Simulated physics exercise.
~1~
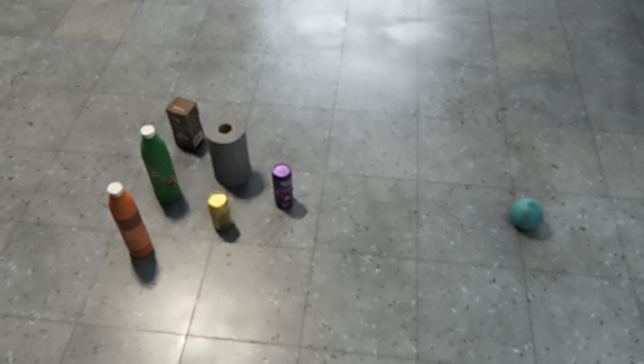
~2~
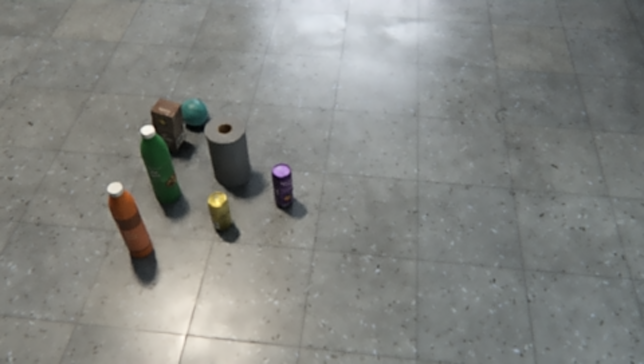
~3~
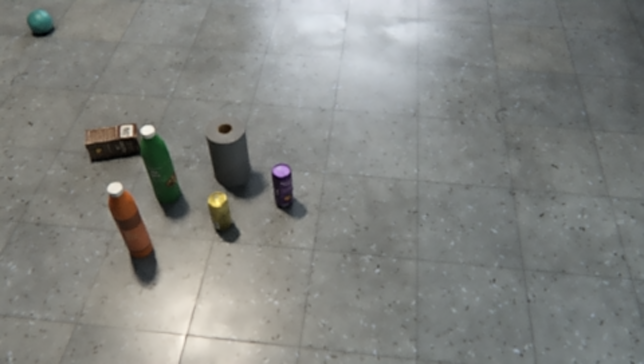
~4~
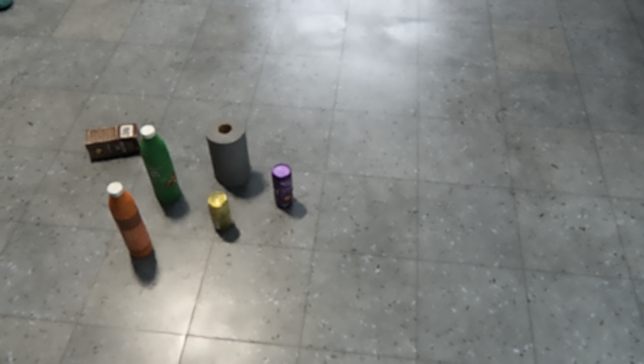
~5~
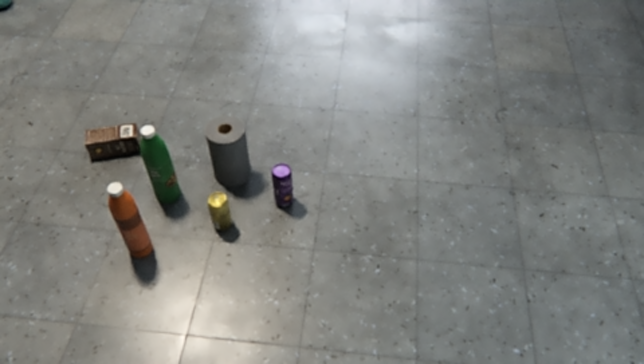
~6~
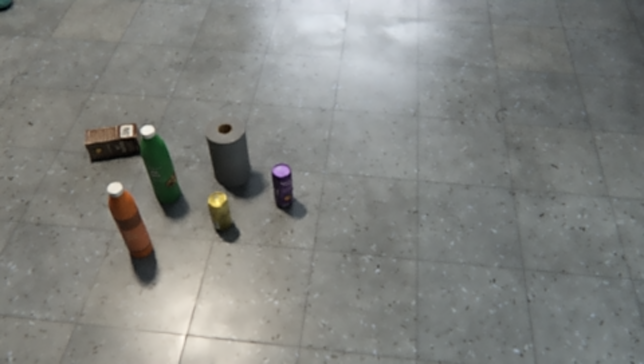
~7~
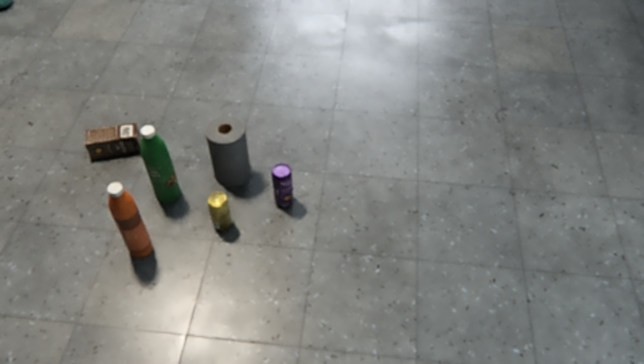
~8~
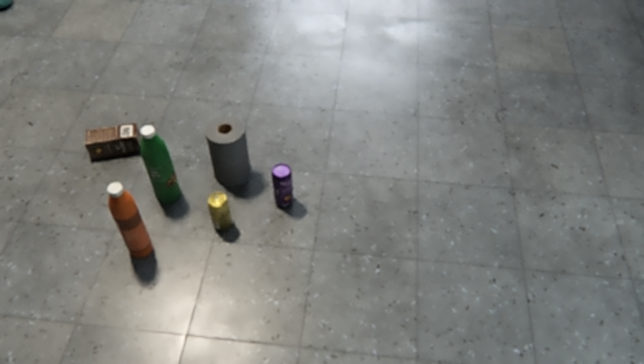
A turquoise ball sits alone toward the right of a grey tiled floor, seen from above at an angle by a still camera. At the left stand an orange bottle, a green bottle, a brown carton, a grey roll, a small yellow can and a purple can. The ball rolls left, passing behind the grey roll, and reaches the carton, which shifts left and topples onto its side behind the green bottle. The ball continues toward the upper left and stops with only its edge showing in the corner. The carton stays down while the other five remain standing.
